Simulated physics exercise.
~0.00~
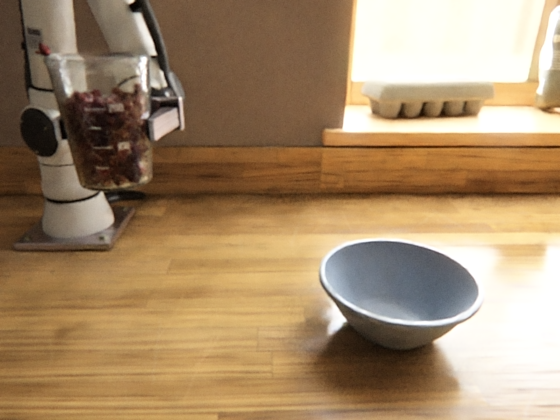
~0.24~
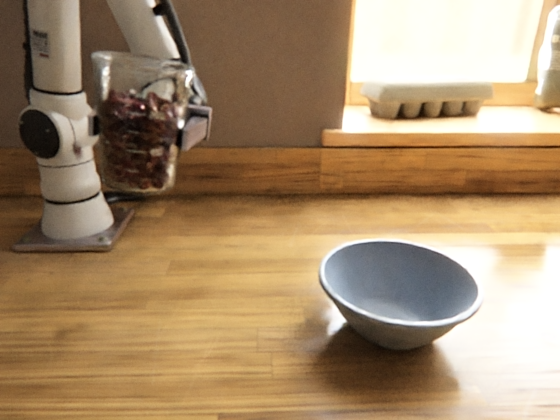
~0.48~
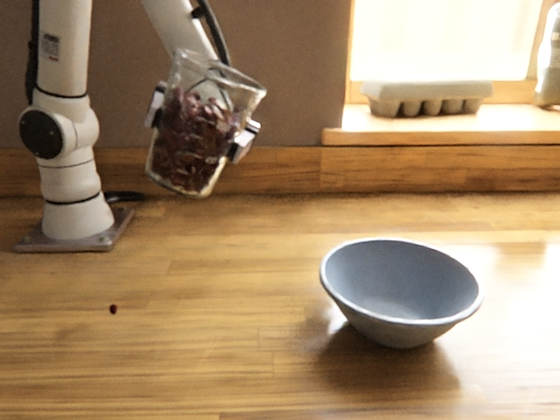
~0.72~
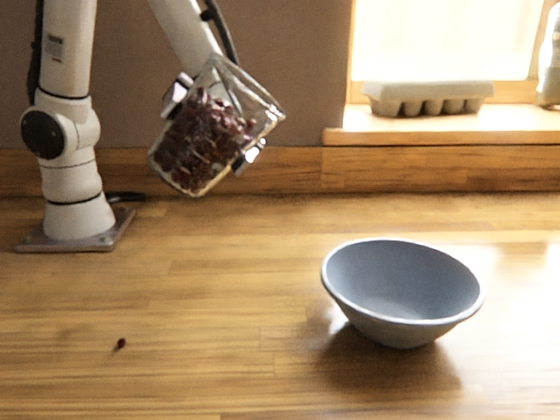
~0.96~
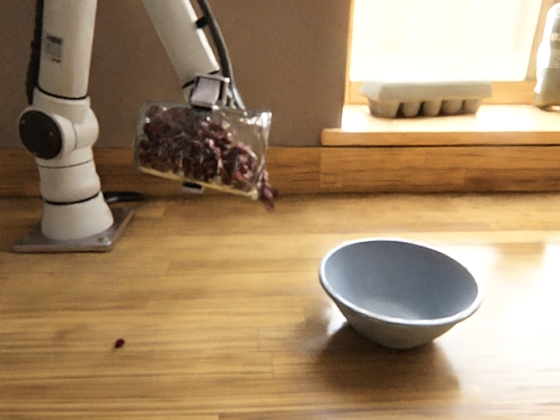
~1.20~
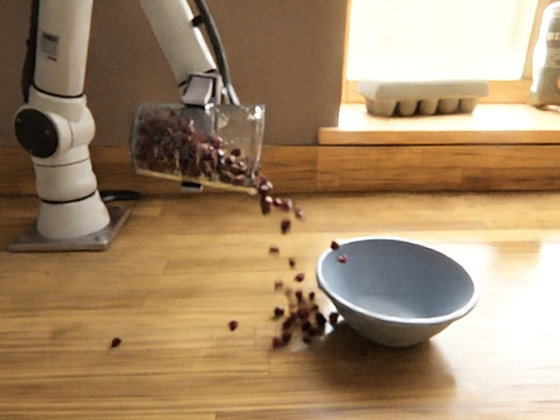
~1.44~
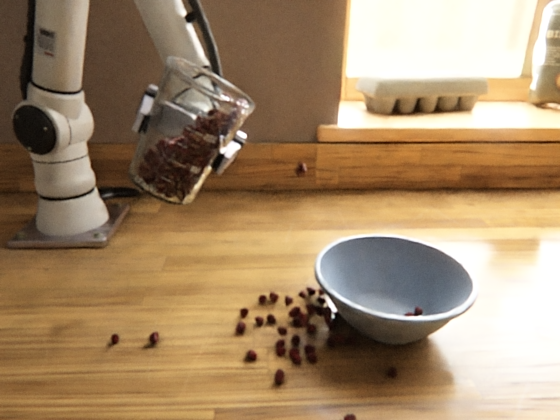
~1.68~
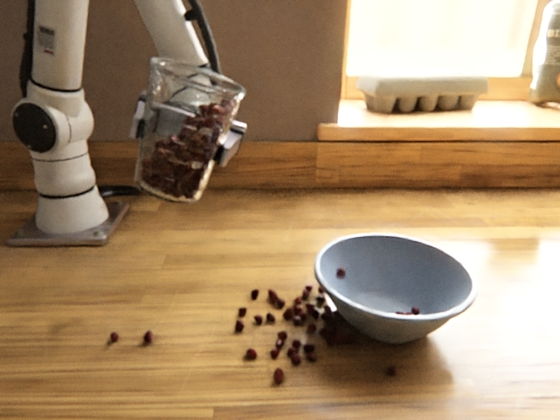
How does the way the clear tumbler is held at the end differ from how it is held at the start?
At the start the gripper holds the tumbler upright, while at the end it is leaning over to the right.
